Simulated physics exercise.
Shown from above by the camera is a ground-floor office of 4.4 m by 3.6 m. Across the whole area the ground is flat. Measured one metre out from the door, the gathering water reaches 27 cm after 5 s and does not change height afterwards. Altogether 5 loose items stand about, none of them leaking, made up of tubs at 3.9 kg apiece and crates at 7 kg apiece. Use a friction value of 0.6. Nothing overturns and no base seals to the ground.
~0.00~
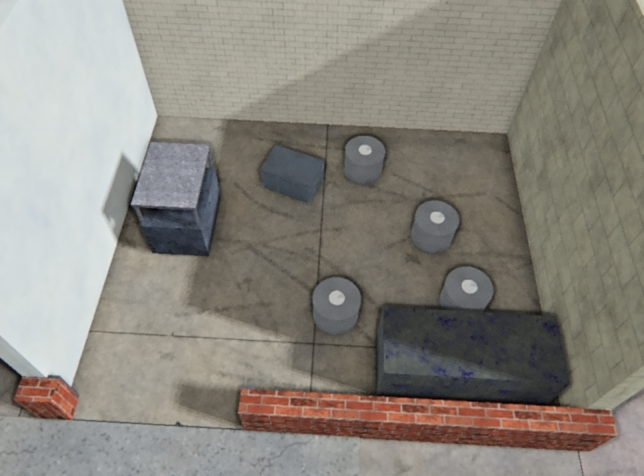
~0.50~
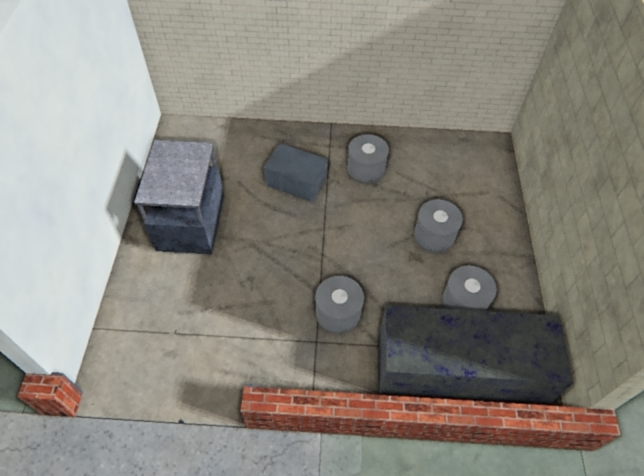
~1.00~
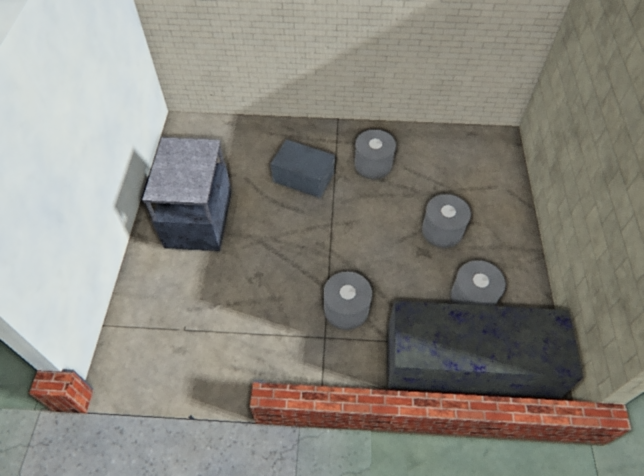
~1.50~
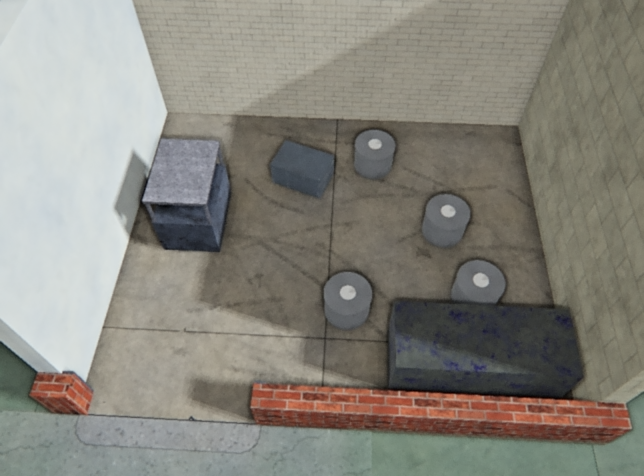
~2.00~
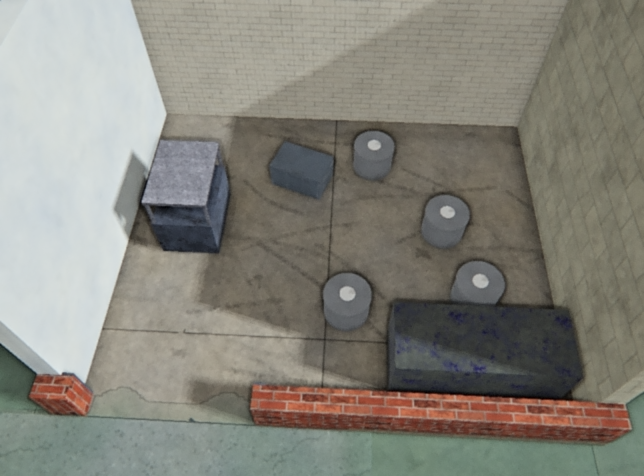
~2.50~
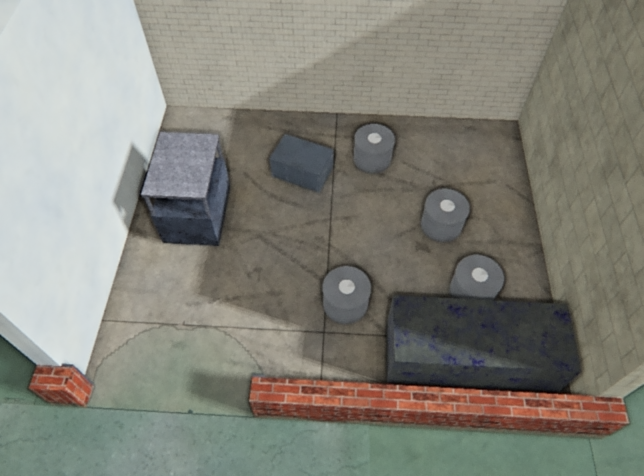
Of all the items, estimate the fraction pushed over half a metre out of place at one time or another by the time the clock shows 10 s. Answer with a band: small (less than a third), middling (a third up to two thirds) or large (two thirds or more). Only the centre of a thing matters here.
Middling.
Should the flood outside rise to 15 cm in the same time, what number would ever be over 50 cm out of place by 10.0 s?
Then the count would be 2.
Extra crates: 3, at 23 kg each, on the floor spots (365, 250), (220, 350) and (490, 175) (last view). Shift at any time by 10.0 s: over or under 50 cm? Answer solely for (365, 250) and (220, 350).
Above the limit, then above the limit.
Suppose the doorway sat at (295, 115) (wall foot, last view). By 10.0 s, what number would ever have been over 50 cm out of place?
Then it comes to 5.
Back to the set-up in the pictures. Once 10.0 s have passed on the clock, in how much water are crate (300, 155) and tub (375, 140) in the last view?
Roughly 20 and 13 cm.
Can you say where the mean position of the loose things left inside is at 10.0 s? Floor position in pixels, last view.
It sits at about (443, 259).
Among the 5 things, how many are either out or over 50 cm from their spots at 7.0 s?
By then the count is 2.
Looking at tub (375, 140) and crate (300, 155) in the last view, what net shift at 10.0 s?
Net displacement, in order: 200 cm; 150 cm.
After 3.5 s 0 of 5 are over 50 cm from their spots; 0 afloat.
After 4.5 s 0 of 5 are over 50 cm from their spots; 0 afloat.
After 7.0 s 2 of 5 are over 50 cm from their spots; 2 afloat.
After 10.0 s 3 of 5 are over 50 cm from their spots, and 3 have been at some point; 5 afloat.
